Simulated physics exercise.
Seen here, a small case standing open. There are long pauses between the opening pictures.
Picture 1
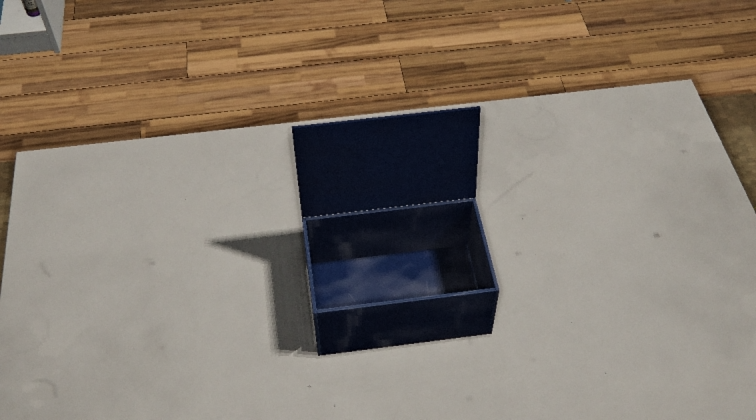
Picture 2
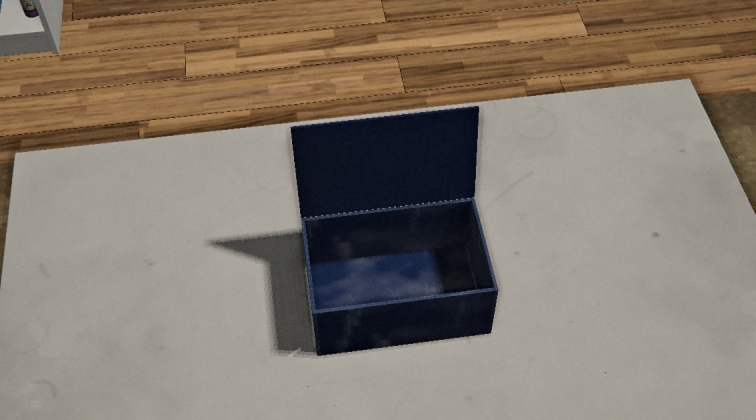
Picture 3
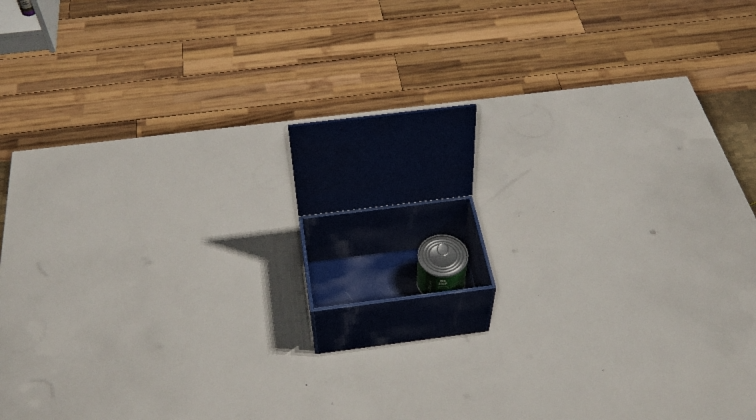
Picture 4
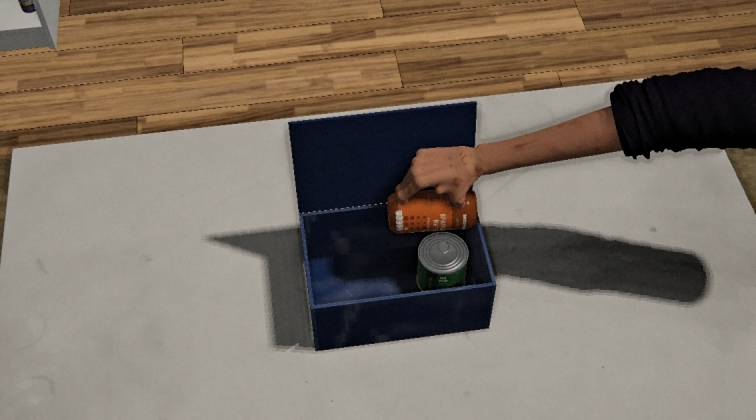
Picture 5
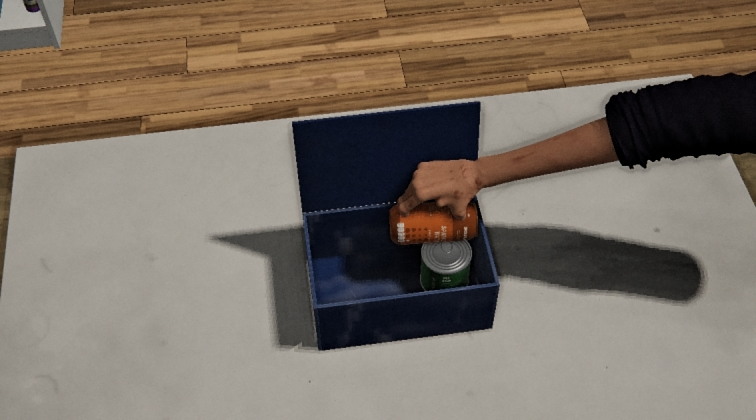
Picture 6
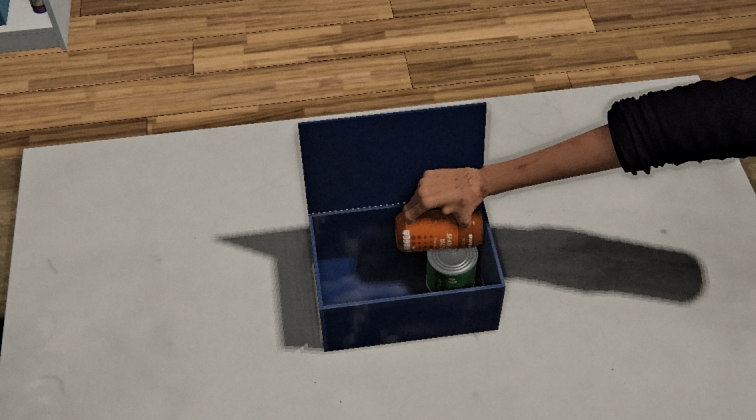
On a pale tabletop, a small dark blue case stood open and empty, then a green tin appeared inside it, and a hand reached in from the right and lowered an orange can into the case.
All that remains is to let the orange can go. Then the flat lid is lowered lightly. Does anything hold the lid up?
In the end the lid will not close.
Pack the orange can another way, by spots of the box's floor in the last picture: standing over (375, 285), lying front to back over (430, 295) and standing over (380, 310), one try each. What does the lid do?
First try: It will not close; second try: It closes; third try: It will not close.
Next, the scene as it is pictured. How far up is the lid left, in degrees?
About 30°.
Then, 1.10 s on from there, lid starting down.
Then, 1.50 s on from there, lid 66° above the rim.
Then, 1.90 s on from there, lid 39° above the rim; orange can shifted a little near (436, 223).
In the end, lid 32° above the rim; both unmoved. At the end, from the last picture's camera, orange can near (436, 225).
